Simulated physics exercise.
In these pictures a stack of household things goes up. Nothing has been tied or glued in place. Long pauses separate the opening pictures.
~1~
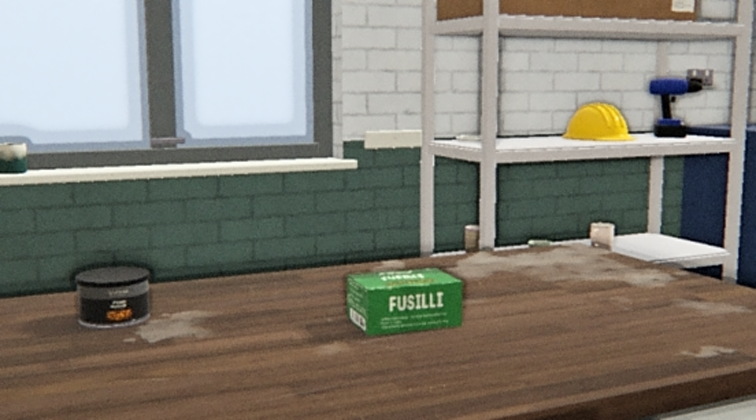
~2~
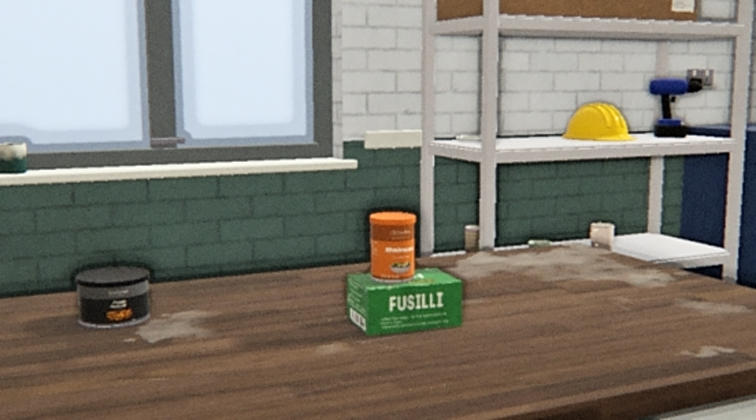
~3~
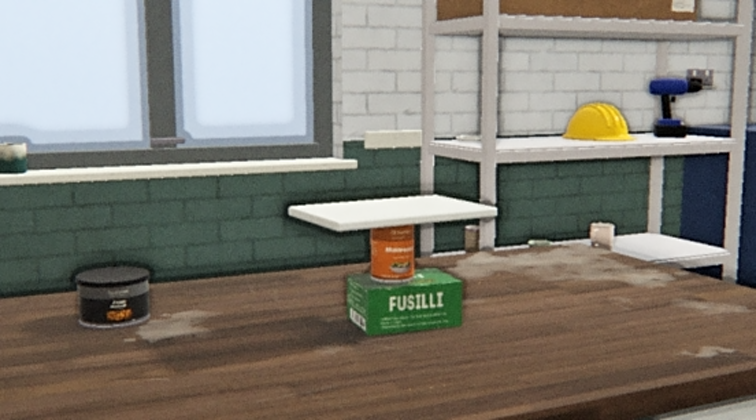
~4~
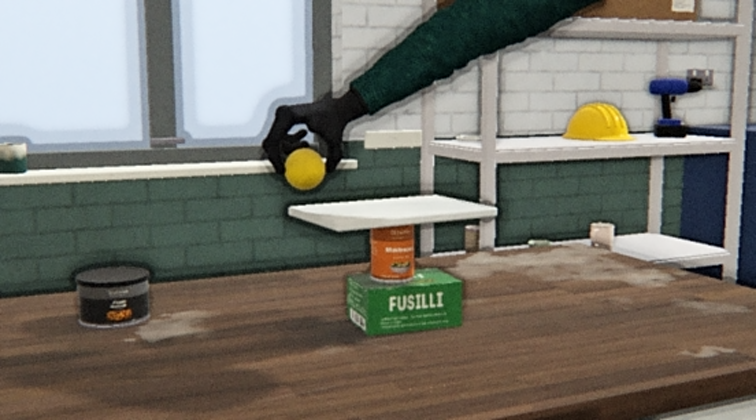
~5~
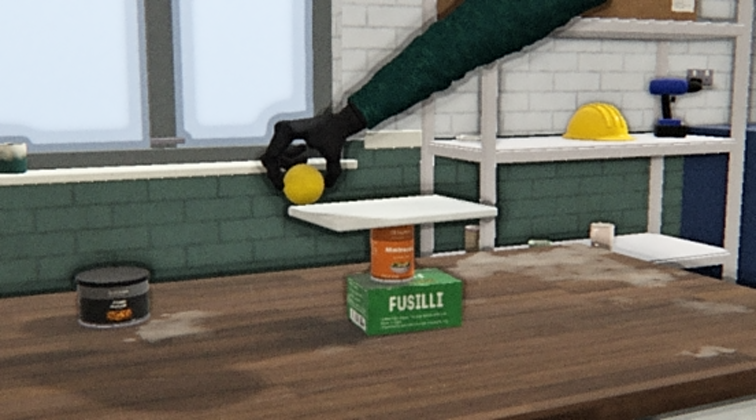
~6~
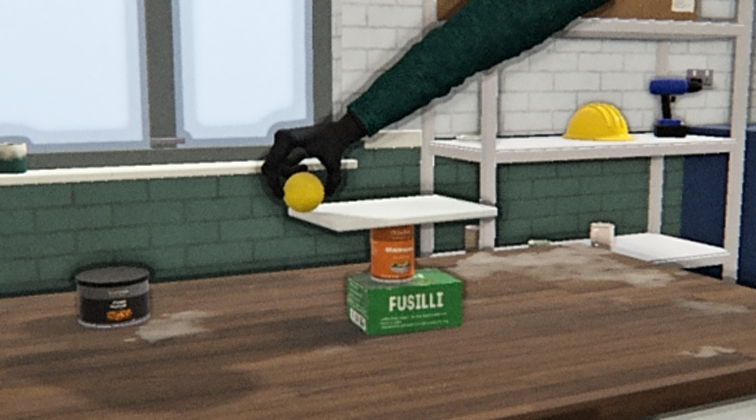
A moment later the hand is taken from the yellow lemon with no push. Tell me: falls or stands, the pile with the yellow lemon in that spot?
At least one thing drops.
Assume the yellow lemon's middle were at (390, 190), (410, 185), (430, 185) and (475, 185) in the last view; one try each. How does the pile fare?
Stays standing, stays standing, stays standing, topples over.
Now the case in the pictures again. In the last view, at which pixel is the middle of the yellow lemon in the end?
It ends up close to (263, 323).
Then, 0.40 s later than the last frame, yellow lemon moved a little near (290, 209).
Then, 0.50 s later than the last frame, yellow lemon now fallen.
Then, 0.60 s later than the last frame, things are still on the move.
When it is over, fallen, yellow lemon; the other 4 as before. End places, in pixels of the last picture, yellow lemon near (263, 323). The pile comes apart.
